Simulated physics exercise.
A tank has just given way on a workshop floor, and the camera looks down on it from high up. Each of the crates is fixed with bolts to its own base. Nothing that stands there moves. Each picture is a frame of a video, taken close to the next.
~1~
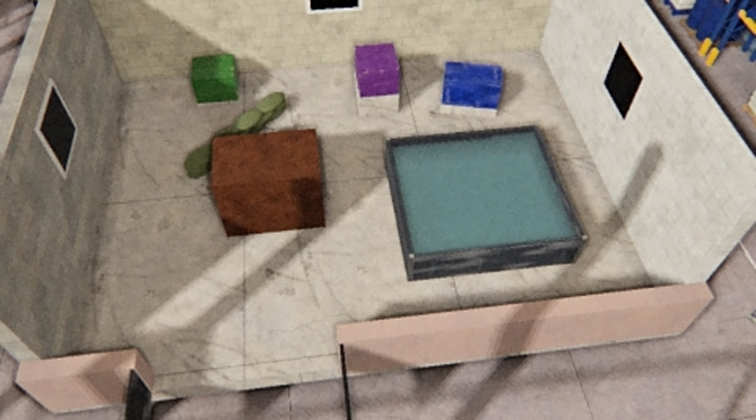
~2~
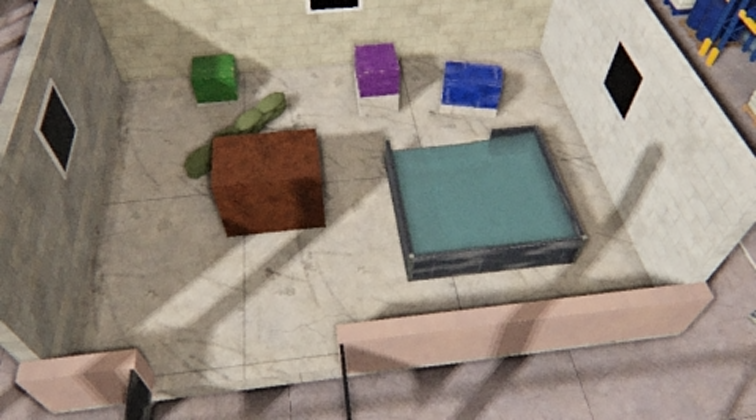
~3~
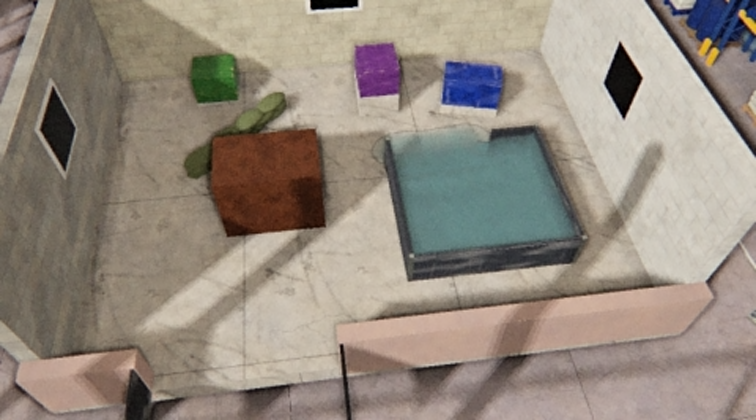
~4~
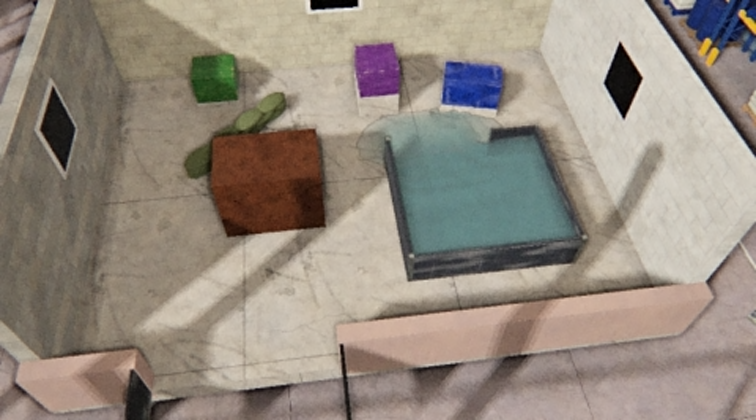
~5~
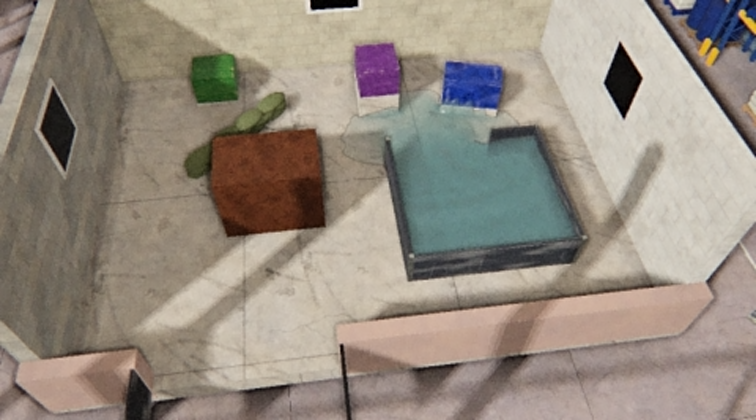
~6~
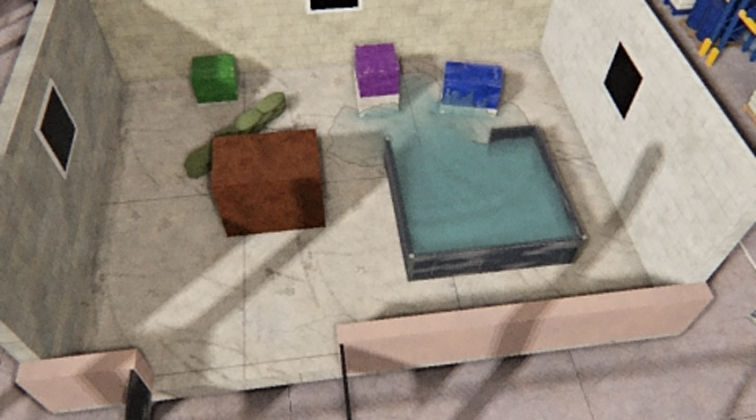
On a workshop floor seen from above, a section of the water tank's far side gave way, and water poured out through the gap and spread across the floor to the purple and blue boxes.
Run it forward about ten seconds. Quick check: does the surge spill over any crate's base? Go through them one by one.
Result: Blue crate wet, purple crate dry, green crate wet.
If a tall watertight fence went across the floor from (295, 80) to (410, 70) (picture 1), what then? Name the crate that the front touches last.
Looks like the green crate.
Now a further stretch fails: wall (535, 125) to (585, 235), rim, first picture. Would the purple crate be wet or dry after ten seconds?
As it turns out, the purple one stays unwetted.
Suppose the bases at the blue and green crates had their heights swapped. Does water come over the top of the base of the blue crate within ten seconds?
The blue one gets flooded.
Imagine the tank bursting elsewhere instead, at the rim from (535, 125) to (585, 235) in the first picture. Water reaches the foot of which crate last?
The crate marked green.
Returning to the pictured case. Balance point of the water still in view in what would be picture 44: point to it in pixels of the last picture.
That comes out near (397, 160).
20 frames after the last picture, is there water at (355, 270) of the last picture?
That point would be spared.
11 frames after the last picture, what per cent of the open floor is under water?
I'd say 30 per cent.
A moment on, water covers 15 % of the floor; the blue crate water round its plinth, the purple crate water round its plinth, the green crate not reached.
Next, water covers 30 % of the floor; the blue crate water round its plinth, the purple crate water round its plinth, the green crate water round its plinth.
Then, water covers 50 % of the floor; the blue crate water round its plinth, the purple crate water round its plinth, the green crate water round its plinth.
Later, water covers 75 % of the floor; the blue crate water round its plinth, the purple crate water round its plinth, the green crate water round its plinth.
In the end, water covers 95 % of the floor; the blue crate was topped, the purple crate stayed above the water, the green crate was topped.
